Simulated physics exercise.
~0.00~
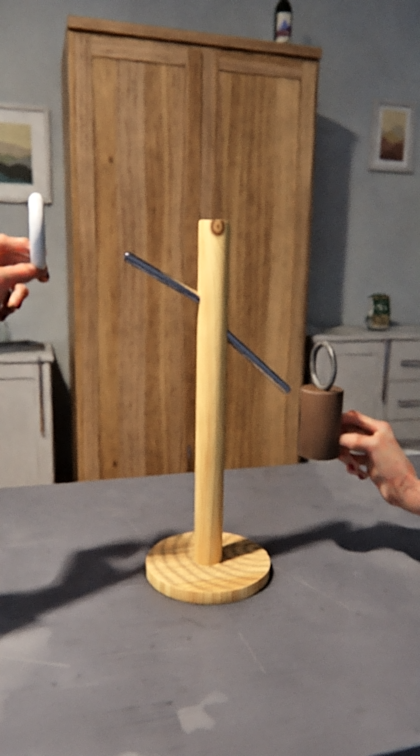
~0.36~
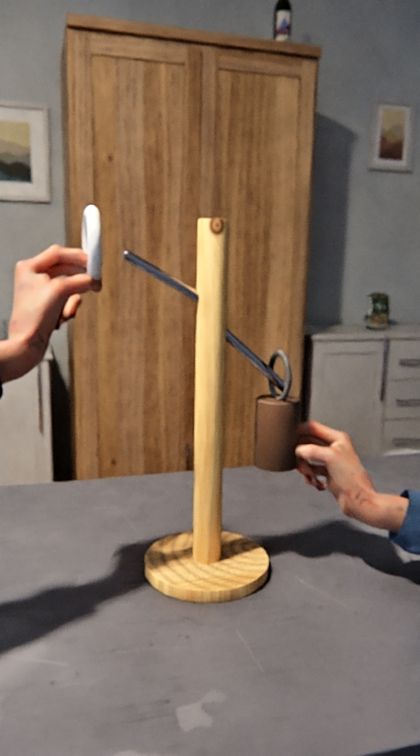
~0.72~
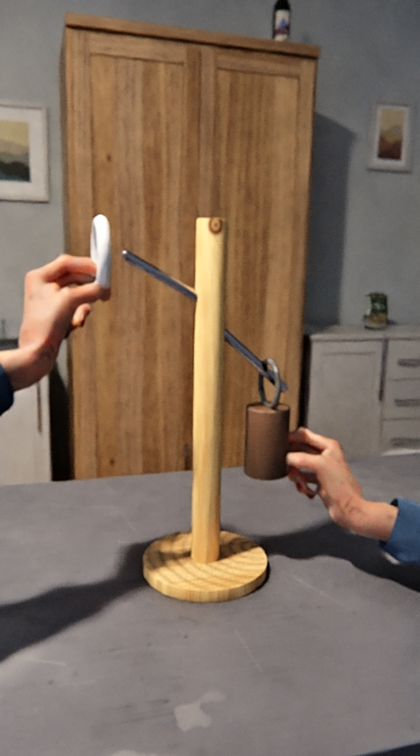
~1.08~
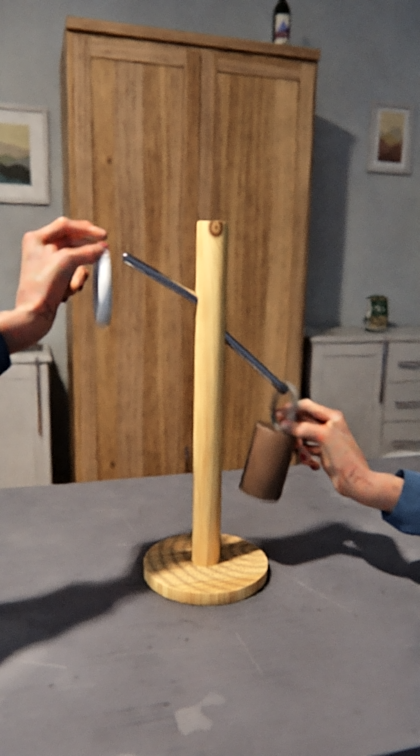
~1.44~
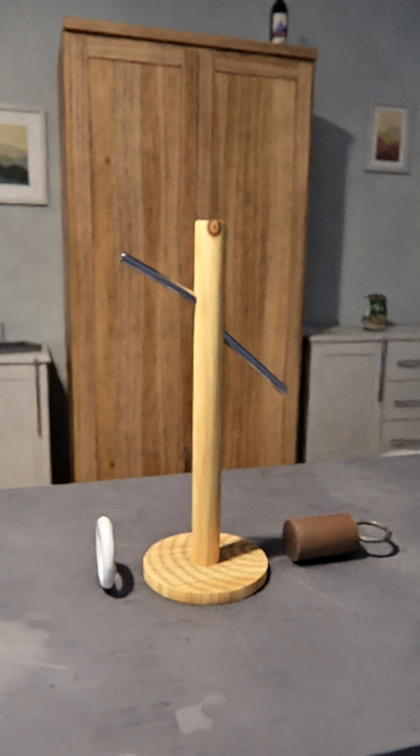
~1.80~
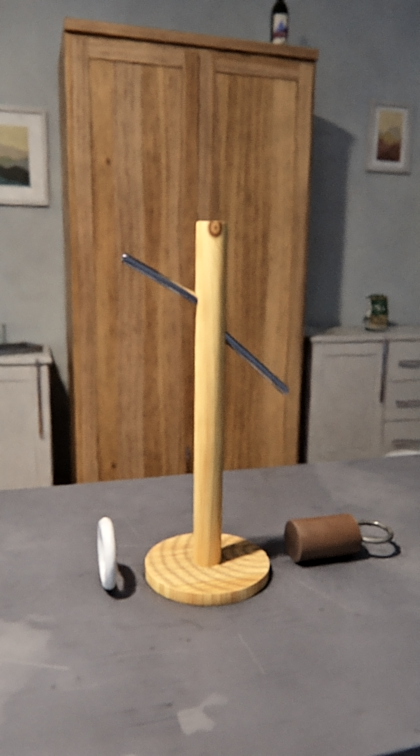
The footage shows a wooden stand with a slanted metal rod as two hands bring a white ring toward its upper left end and a brown ringed cylinder to its lower right end; both objects drop and finish lying apart on the grey table, the rod left empty.
